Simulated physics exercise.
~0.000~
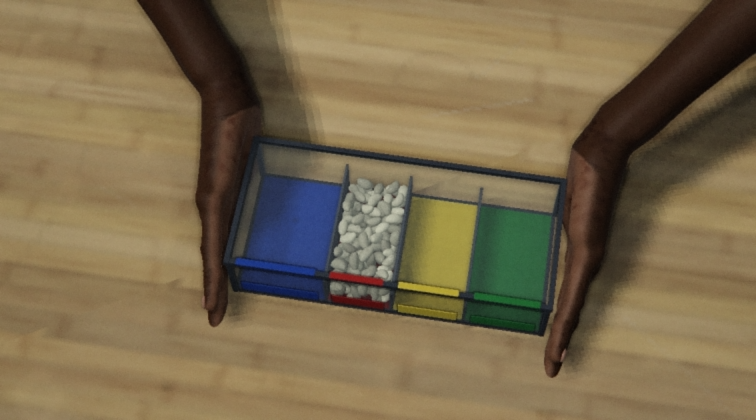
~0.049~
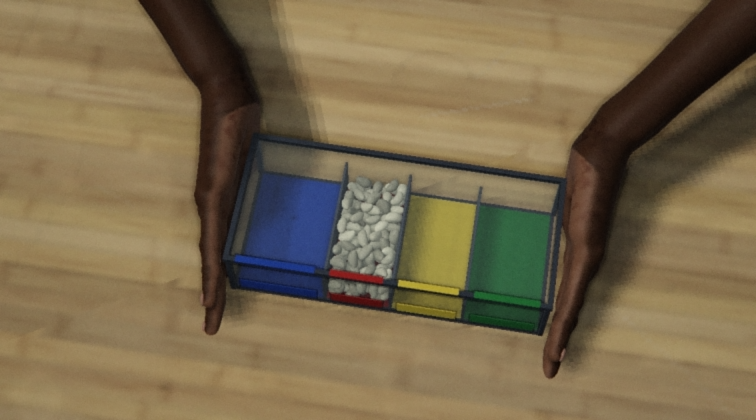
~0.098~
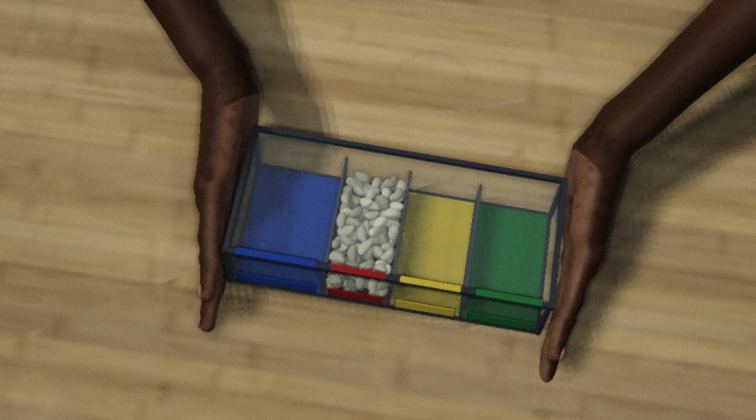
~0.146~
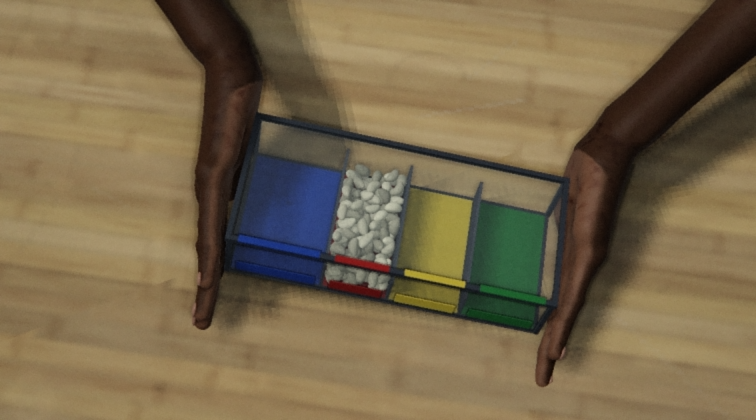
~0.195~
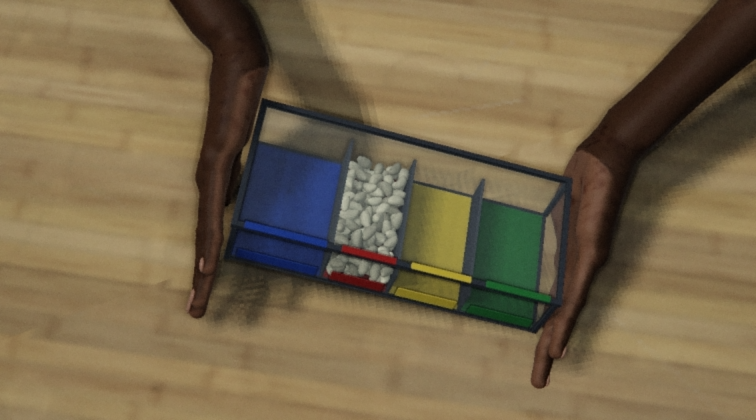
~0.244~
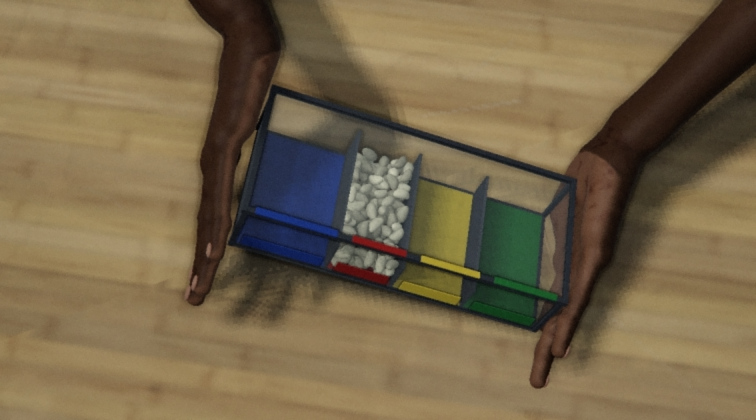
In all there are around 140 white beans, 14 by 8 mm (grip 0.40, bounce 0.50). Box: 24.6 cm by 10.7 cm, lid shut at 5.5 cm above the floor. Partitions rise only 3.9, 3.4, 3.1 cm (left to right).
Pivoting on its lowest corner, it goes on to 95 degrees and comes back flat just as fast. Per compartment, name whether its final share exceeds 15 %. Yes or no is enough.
Red, yes; blue, no; green, yes; yellow, no.
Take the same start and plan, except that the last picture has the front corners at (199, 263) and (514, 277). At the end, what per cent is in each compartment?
The compartments end with red 65 per cent, blue 35 per cent, green 0 per cent and yellow 0 per cent.
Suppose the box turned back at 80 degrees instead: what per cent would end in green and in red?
You'd find green with 30 % and red with 55 %.
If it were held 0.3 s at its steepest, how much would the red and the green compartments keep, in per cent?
In per cent: Red 20; green 75.
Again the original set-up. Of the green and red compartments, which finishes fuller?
Green comes out ahead.
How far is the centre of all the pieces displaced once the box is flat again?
Net shift: Approx. 9.5 cm.
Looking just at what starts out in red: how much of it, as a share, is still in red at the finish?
20 %.
After 1.13 s, tilt 95 degrees; red 60 %, green 20 %, yellow 20 %.
Then, at 1.72 s, tilt 42 degrees; red 25 %, green 70 %, yellow 10 %.
After 2.36 s, tilt 0 degrees; red 25 %, green 70 %, yellow 10 %.
By 2.8 s all is still; red 25 %, blue 0 %, green 70 %, yellow 10 %.
